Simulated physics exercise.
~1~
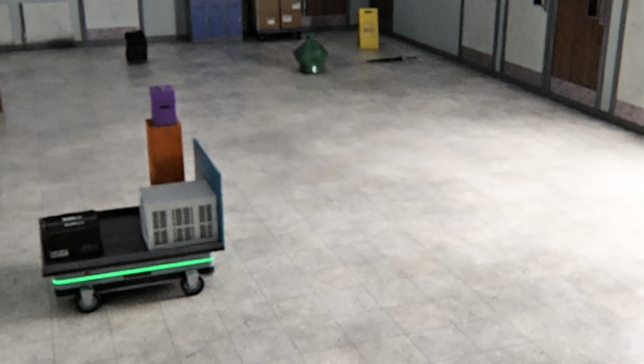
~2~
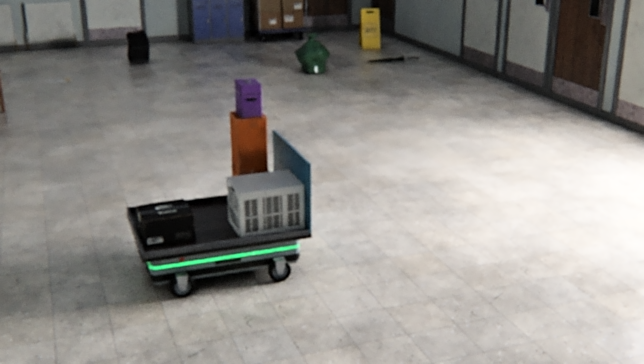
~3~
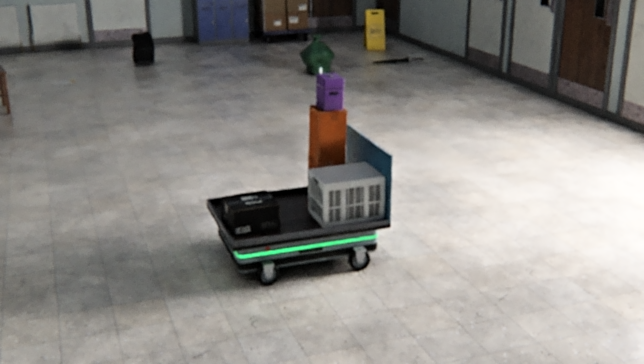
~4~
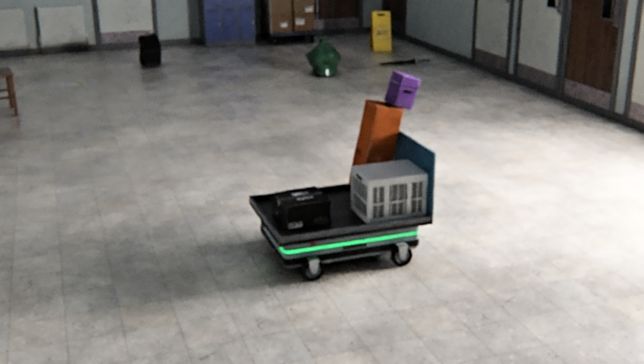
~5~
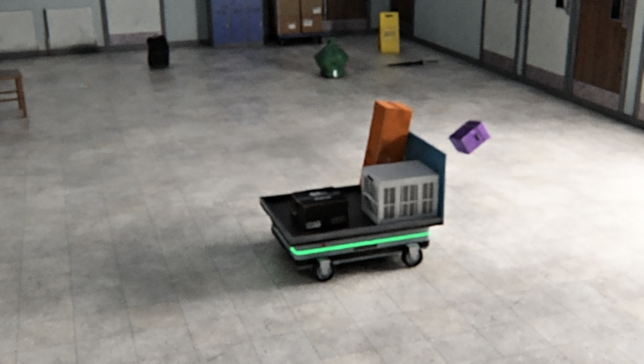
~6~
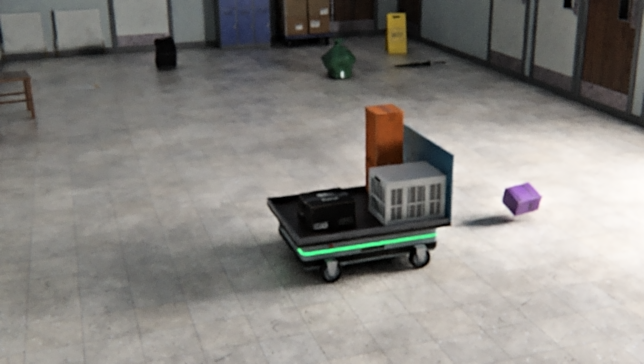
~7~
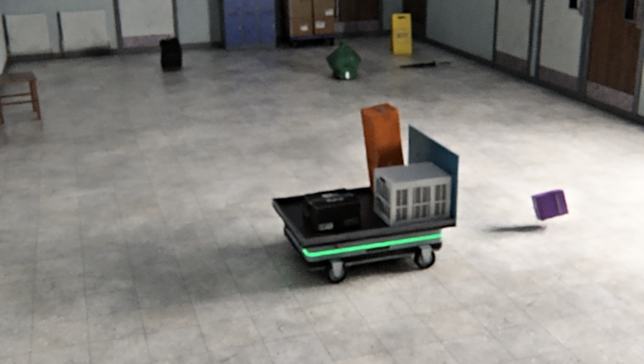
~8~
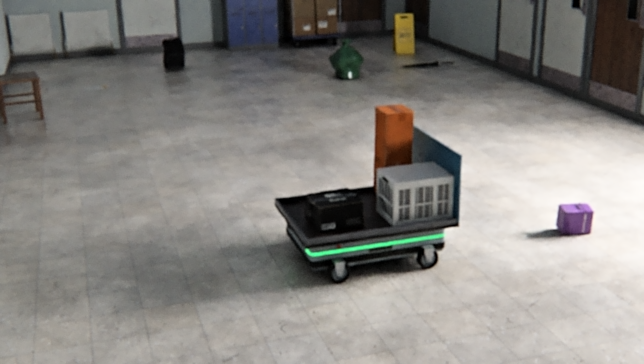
Delivery cart rolling right and stopping, its orange box rocking but staying upright as a purple toolbox tumbles off onto the floor.
